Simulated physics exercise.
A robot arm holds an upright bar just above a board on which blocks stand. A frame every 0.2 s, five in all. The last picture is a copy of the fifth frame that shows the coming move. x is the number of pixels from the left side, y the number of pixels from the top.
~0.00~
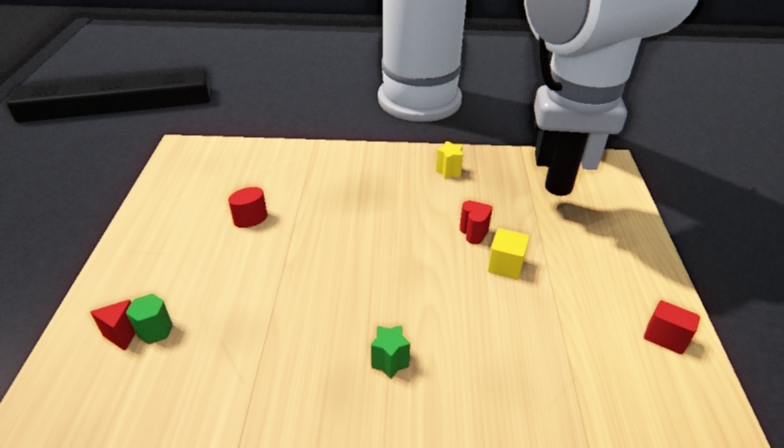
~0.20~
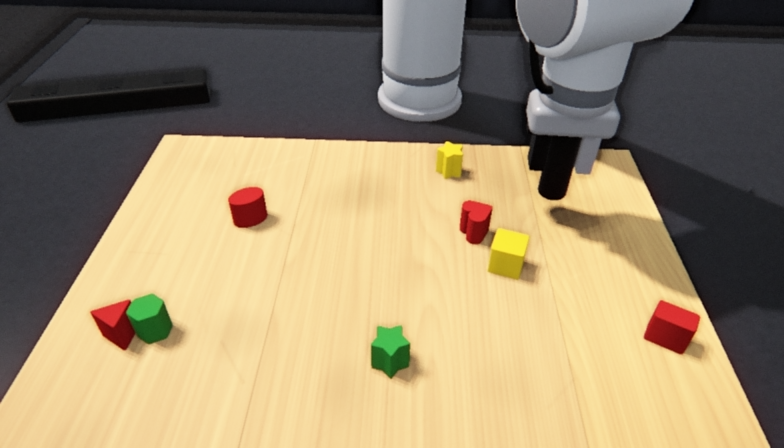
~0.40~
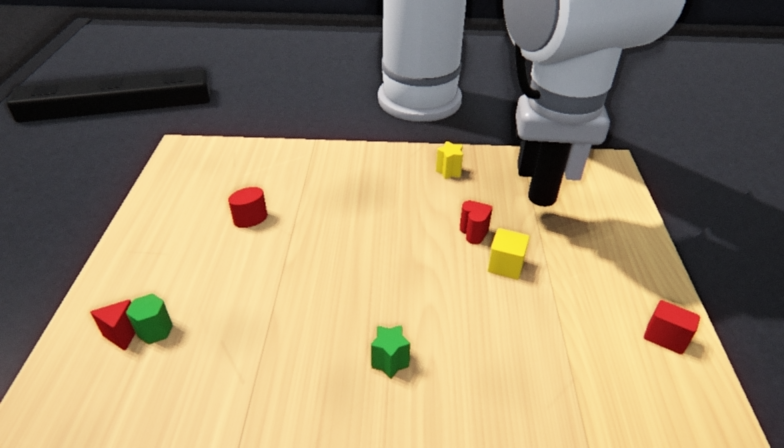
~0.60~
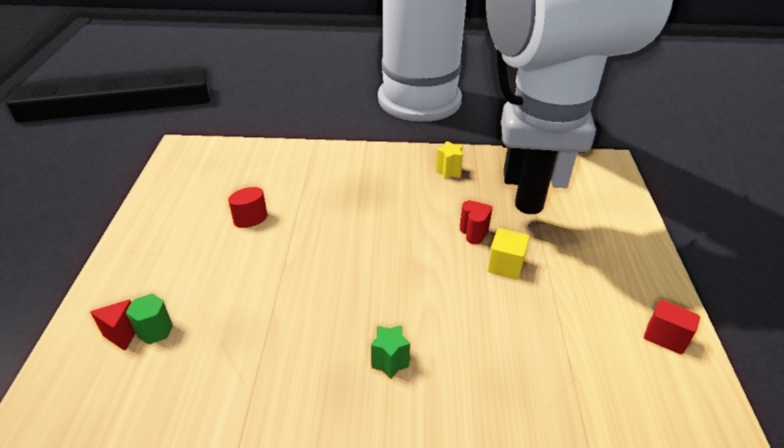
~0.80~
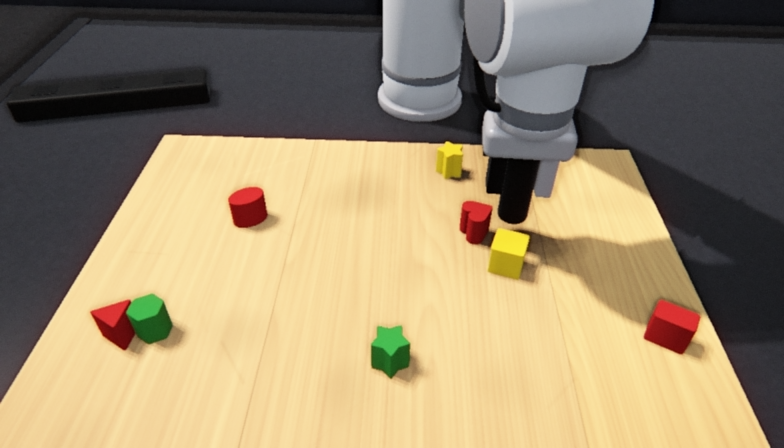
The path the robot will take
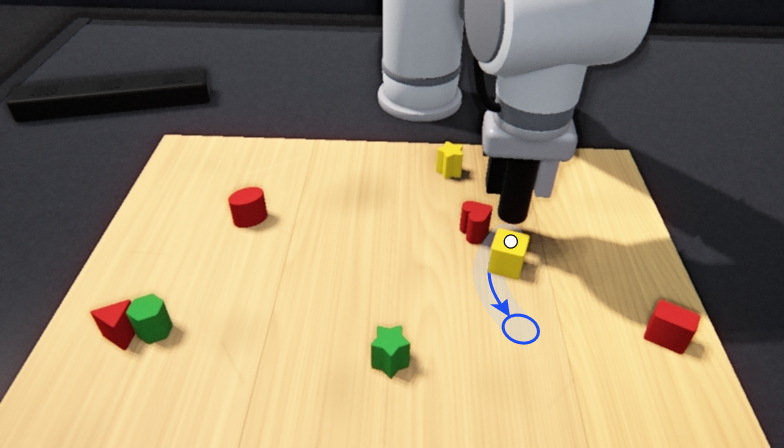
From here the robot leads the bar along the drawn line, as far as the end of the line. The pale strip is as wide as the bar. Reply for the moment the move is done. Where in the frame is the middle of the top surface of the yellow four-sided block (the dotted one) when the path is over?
My estimate: (559, 326).
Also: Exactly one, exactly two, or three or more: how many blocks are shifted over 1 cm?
I think only one will be displaced.
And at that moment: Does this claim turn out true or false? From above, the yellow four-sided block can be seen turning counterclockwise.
The statement is correct.
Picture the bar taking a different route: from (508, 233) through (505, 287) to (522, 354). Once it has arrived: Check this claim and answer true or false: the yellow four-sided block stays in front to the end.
It is true.
The drawn path runs from (508, 233) via (491, 259) and (494, 293), ending at (521, 329); the dot is on the yellow four-sided block.
The first path, step by step. One third of the way, bar (494, 242); yellow four-sided block (511, 258), turned 45° anticlockwise.
Two thirds of the way, bar (498, 277); yellow four-sided block (526, 291), turned 70° anticlockwise.
At the end, bar (525, 311); red heart not moved; yellow four-sided block (559, 326), turned 75° anticlockwise.
